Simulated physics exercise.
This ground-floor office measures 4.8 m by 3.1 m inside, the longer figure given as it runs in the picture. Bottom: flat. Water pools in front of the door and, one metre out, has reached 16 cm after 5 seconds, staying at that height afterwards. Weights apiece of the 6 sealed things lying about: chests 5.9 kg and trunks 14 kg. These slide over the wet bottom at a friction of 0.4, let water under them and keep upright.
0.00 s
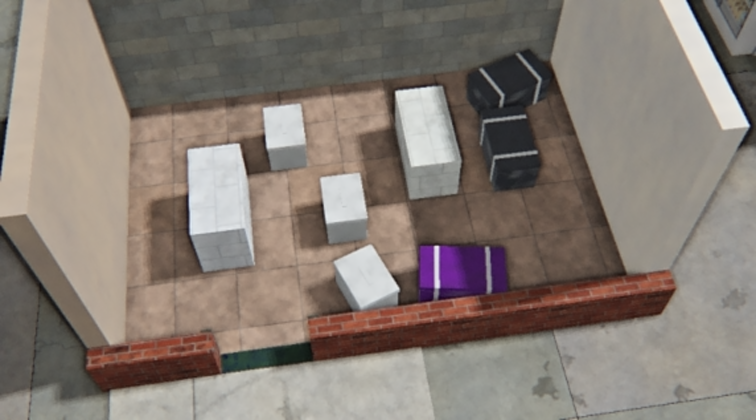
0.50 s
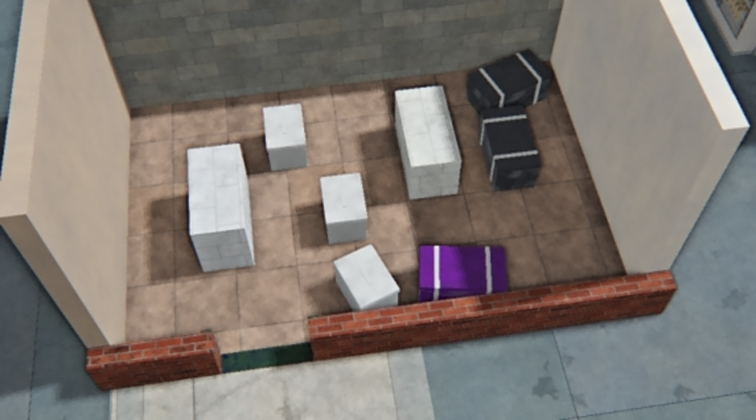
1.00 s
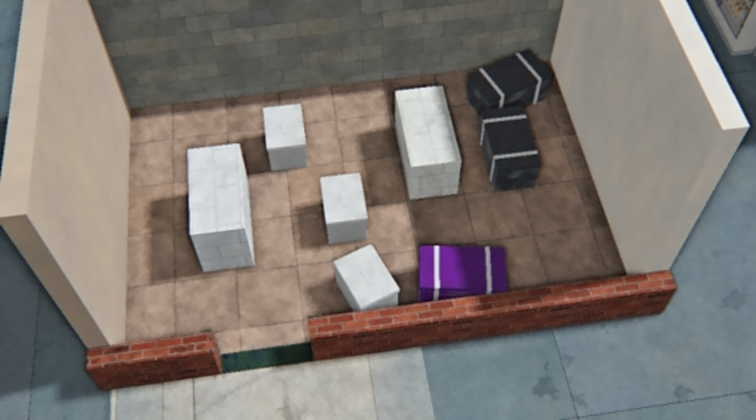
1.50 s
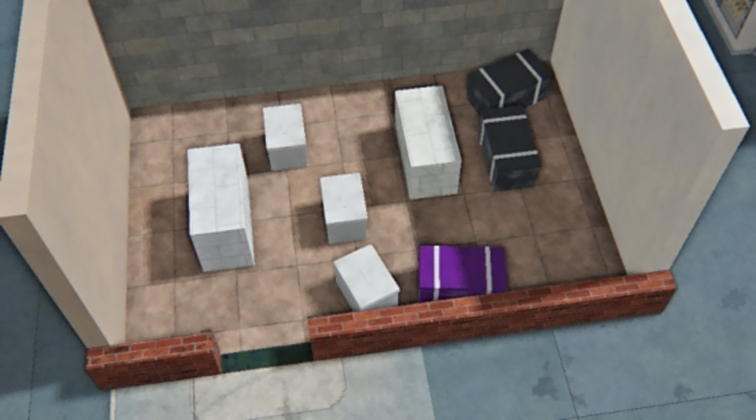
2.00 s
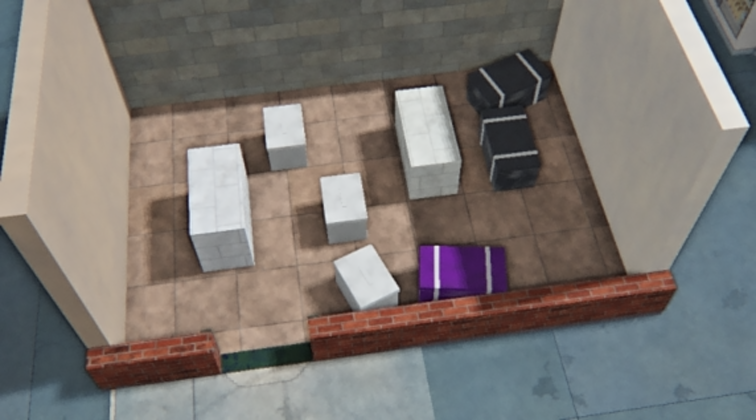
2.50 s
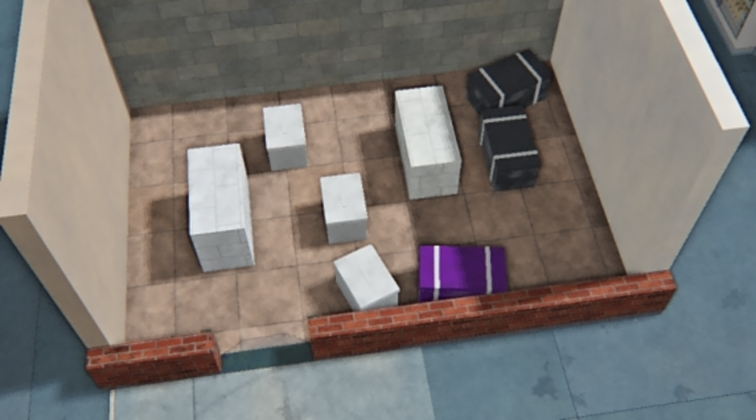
A purple trunk, two dark trunks and several white blocks stay still in a walled room.
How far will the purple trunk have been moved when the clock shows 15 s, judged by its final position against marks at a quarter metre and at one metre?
It winds up nearby.
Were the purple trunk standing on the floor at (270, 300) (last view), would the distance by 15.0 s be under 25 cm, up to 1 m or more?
Result: It drifts a great deal.
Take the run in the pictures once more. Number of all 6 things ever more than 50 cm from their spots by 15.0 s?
It works out to 3.
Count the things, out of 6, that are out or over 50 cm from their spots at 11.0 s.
1 in all.
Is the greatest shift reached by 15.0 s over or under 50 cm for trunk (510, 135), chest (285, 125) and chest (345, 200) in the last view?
First smaller, then greater, then greater.
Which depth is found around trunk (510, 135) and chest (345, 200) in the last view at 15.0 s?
I'd estimate 5 cm for the first and 4 cm for the second.
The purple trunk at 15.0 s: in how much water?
Around 4 cm.
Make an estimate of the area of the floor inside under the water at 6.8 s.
Close to 8.5 m2, I'd say.
After 3.5 s the purple trunk is near (463, 267), 0.0 m from its start, aground; 0 afloat.
After 6.8 s the purple trunk is near (463, 267), 0.0 m from its start, aground; 0 afloat.
After 11.0 s the purple trunk is near (463, 267), 0.0 m from its start, aground; 1 afloat.
After 15.0 s the purple trunk is near (462, 267), 0.0 m from its start, aground; 4 afloat.
